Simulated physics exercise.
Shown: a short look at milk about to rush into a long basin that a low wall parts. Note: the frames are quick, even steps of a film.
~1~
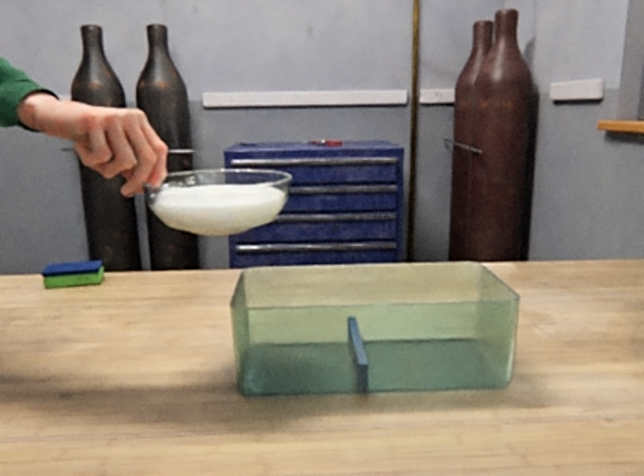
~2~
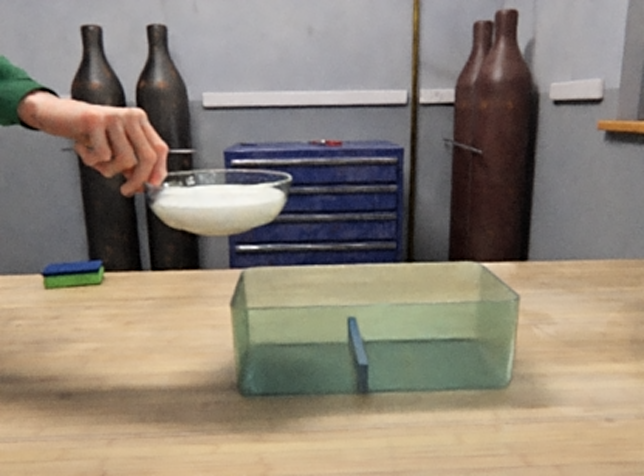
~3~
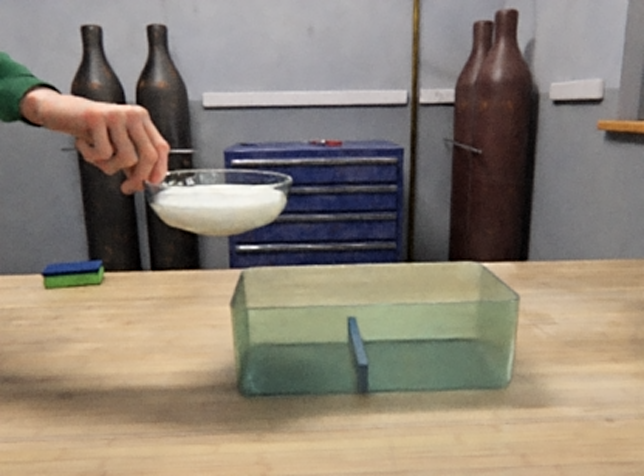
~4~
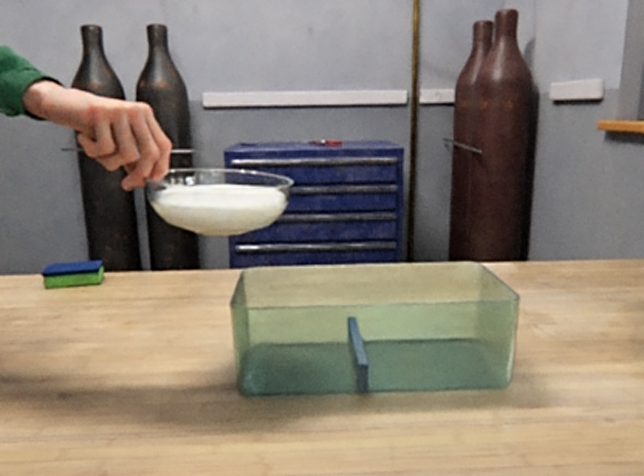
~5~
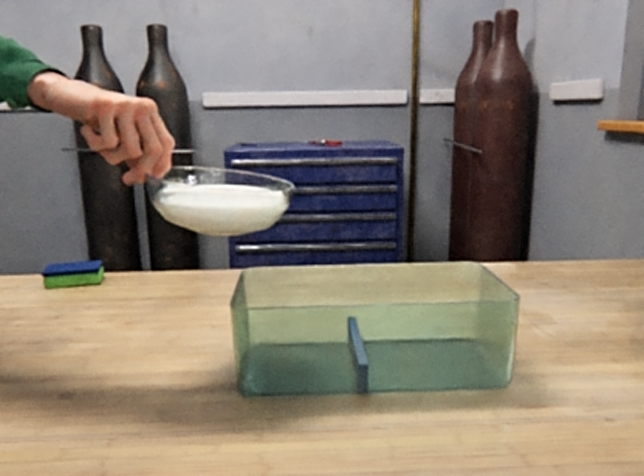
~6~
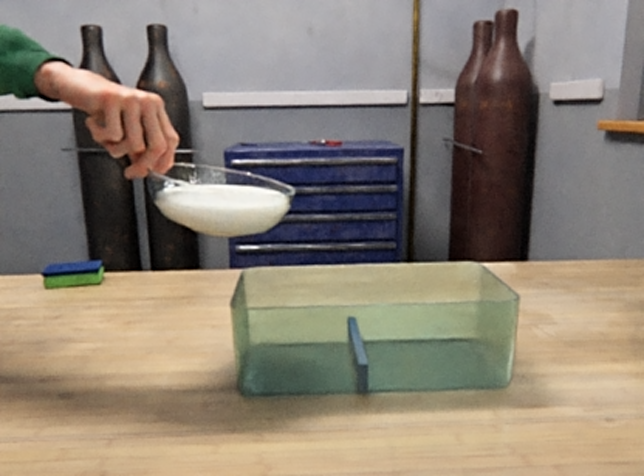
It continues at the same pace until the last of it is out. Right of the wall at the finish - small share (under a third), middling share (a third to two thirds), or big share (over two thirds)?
Small.
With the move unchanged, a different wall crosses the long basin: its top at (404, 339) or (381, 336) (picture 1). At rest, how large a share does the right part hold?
Note: Roughly 10 % in case one, 10 % in case two.
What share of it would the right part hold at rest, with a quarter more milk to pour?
20 per cent.
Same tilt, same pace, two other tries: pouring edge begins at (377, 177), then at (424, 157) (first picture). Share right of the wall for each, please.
Roughly 85 per cent, and 90 per cent.
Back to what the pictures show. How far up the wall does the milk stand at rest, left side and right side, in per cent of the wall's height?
About 70 left, about 10 right.
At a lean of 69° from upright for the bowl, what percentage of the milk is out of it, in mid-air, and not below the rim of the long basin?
Airborne fraction: Approx. 35 %.
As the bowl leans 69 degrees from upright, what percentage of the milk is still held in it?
Roughly 30 %.
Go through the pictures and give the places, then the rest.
The first picture shows tilt 0°; pouring edge (290, 178); surface from (154, 195) to (286, 192); the long basin's rim runs from (237, 288) to (500, 281); the wall's top is at (357, 339).
The second picture shows tilt 0°; pouring edge (291, 179); surface from (154, 195) to (286, 193).
The third picture shows tilt 2°; pouring edge (291, 181); surface from (154, 194) to (286, 194).
The fourth picture shows tilt 4°; pouring edge (292, 184); surface from (154, 194) to (287, 195).
The fifth picture shows tilt 8°; pouring edge (293, 188); surface from (156, 192) to (288, 196).
The sixth picture shows tilt 12°; pouring edge (294, 193); surface from (159, 191) to (289, 197).
A moment on, the bowl is tipped part way and 30 per cent is still to pour, 33 is left of the wall and 1 right of it.
Next, the bowl is tipped right over and 0 per cent is still to pour, 90 is left of the wall and 6 right of it.
Then the bowl is tipped right over and 0 per cent is still to pour, 87 is left of the wall and 11 right of it.
Later the bowl is tipped right over and 0 per cent is still to pour, 87 is left of the wall and 11 right of it.
Finally, 87 per cent lies left of the wall, 11 right of it and 1 outside.
